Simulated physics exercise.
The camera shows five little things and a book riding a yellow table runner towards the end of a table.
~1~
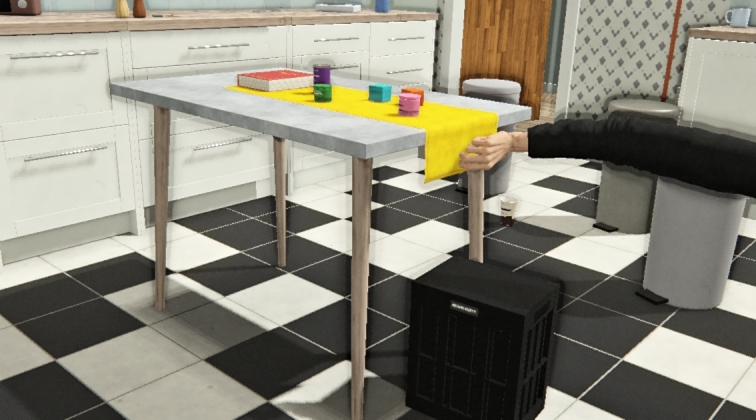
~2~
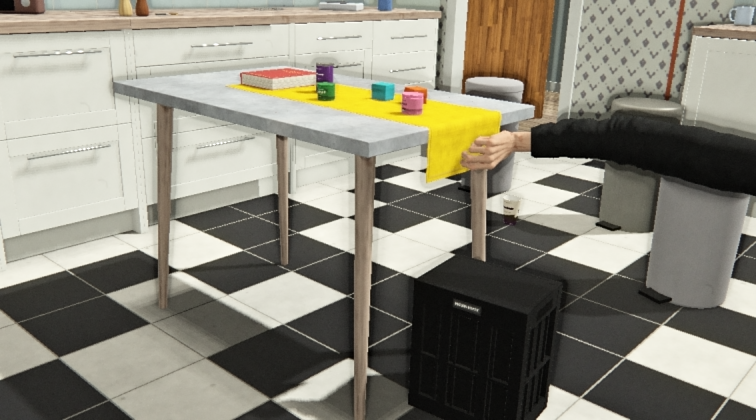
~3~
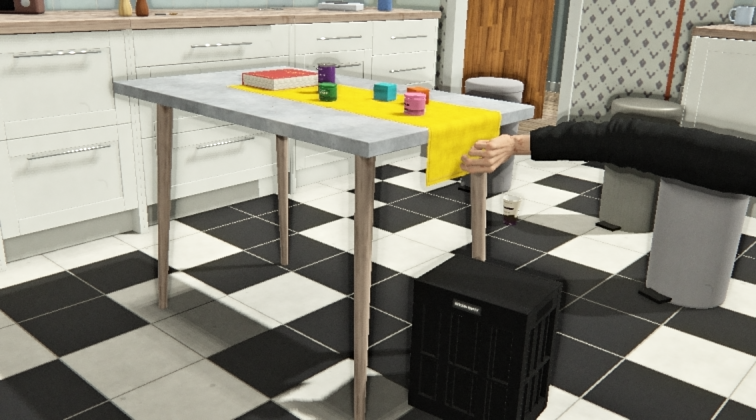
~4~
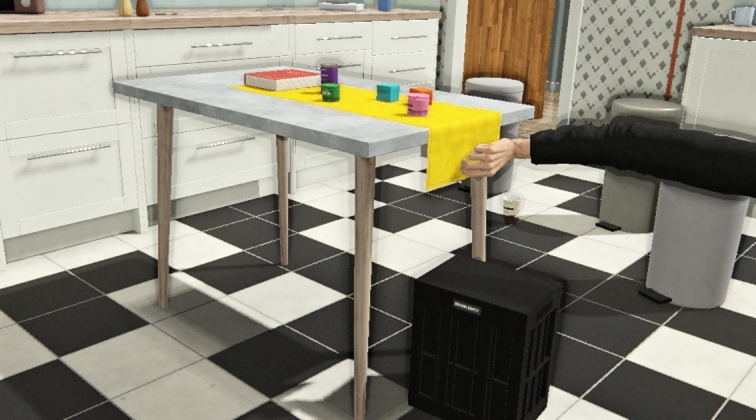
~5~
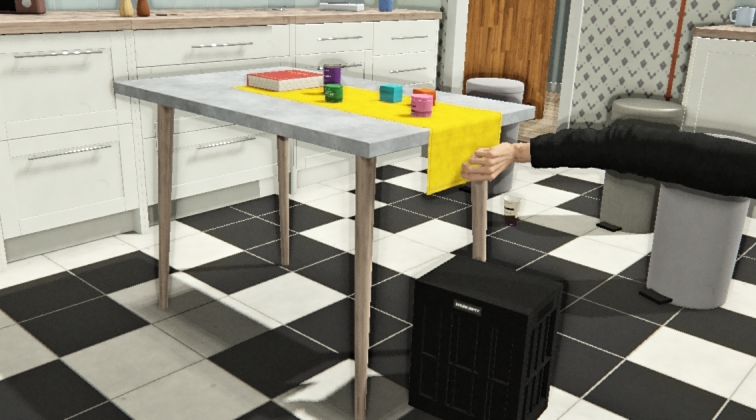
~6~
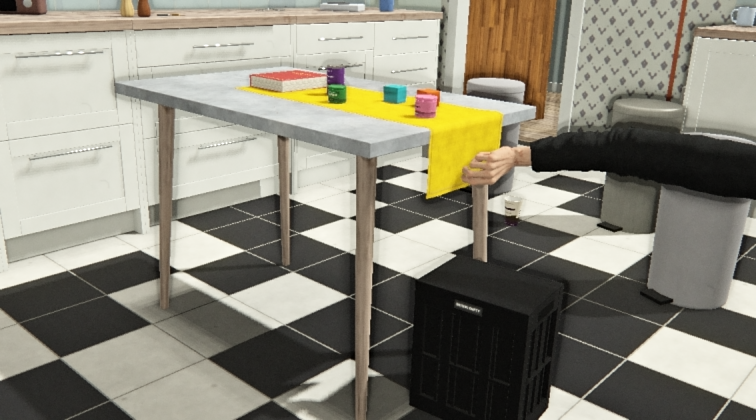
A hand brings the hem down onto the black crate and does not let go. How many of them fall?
Gone: Two.
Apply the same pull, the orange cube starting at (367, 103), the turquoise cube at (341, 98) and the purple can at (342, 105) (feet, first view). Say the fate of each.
First the orange cube, which is kept, then the turquoise cube, which is kept, and finally the purple can, which is kept.
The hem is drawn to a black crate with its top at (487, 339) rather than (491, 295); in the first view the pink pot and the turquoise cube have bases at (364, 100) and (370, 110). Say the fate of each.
Outcome for the pink pot: It is lost. Outcome for the turquoise cube: It is lost.
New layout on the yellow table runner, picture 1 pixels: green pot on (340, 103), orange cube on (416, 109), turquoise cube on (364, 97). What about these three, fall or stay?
The green pot would stay in place, the orange cube would end up off, the turquoise cube would stay in place.
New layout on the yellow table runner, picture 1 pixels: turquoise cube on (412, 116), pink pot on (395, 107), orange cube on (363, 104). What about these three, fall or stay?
The turquoise cube is carried off; the pink pot drops off; the orange cube holds on.
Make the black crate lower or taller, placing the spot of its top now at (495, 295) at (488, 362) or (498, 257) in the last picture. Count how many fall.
The tally is 4 and 1.
Early on, hem near (463, 214); all still up.
Midway, hem near (461, 251); pink pot gone.
Near the end, hem on the crate; pink pot and orange cube gone.
Finally, hem on the crate; pink pot and orange cube gone. The answer is two.
